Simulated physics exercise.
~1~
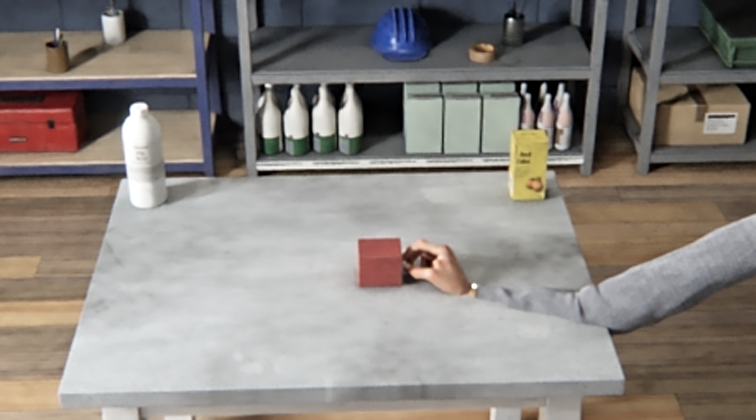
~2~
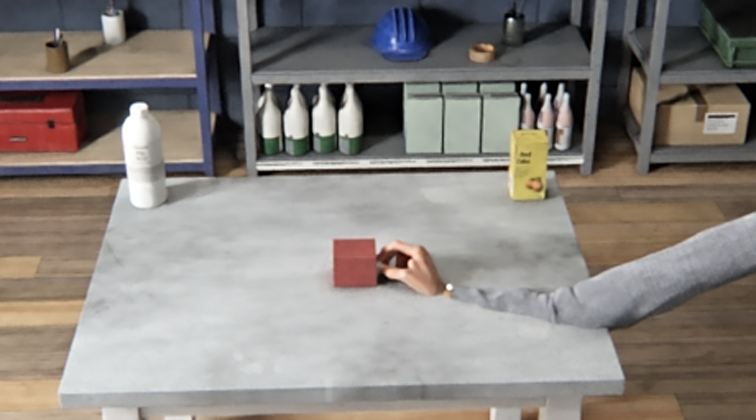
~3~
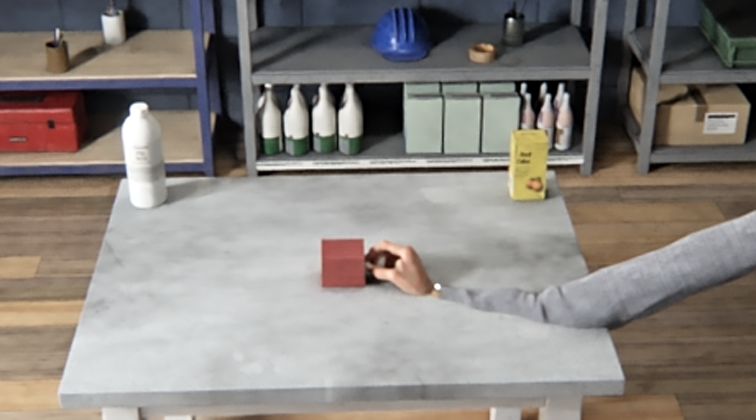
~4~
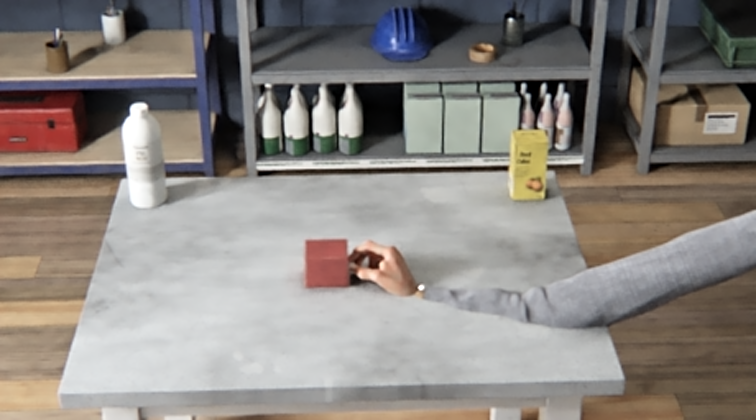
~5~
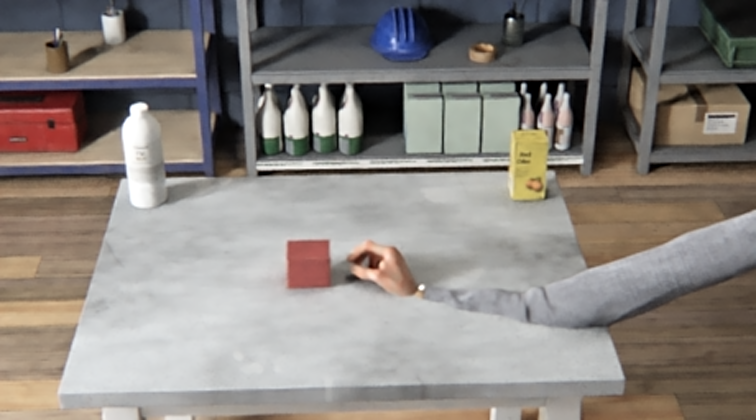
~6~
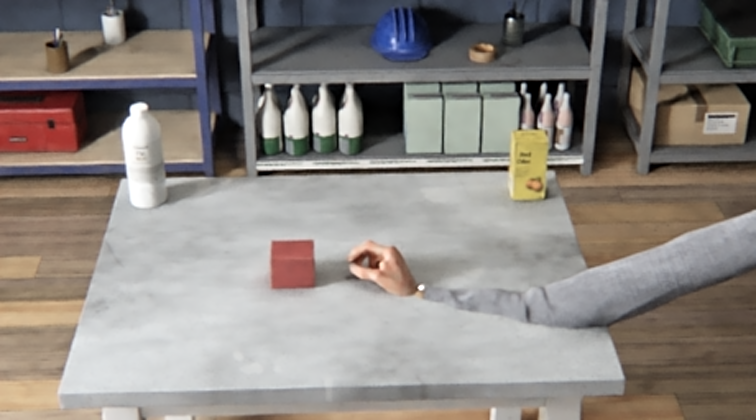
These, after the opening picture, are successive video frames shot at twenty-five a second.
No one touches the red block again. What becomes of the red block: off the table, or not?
It is held by the table.
Then, 0.10 s after the last picture, red block slid about its own width near (260, 265).
Then, 0.20 s after the last picture, red block slid well along near (237, 265).
At rest, moved from the start, red block. Seen from the same camera at the end, red block near (222, 266).
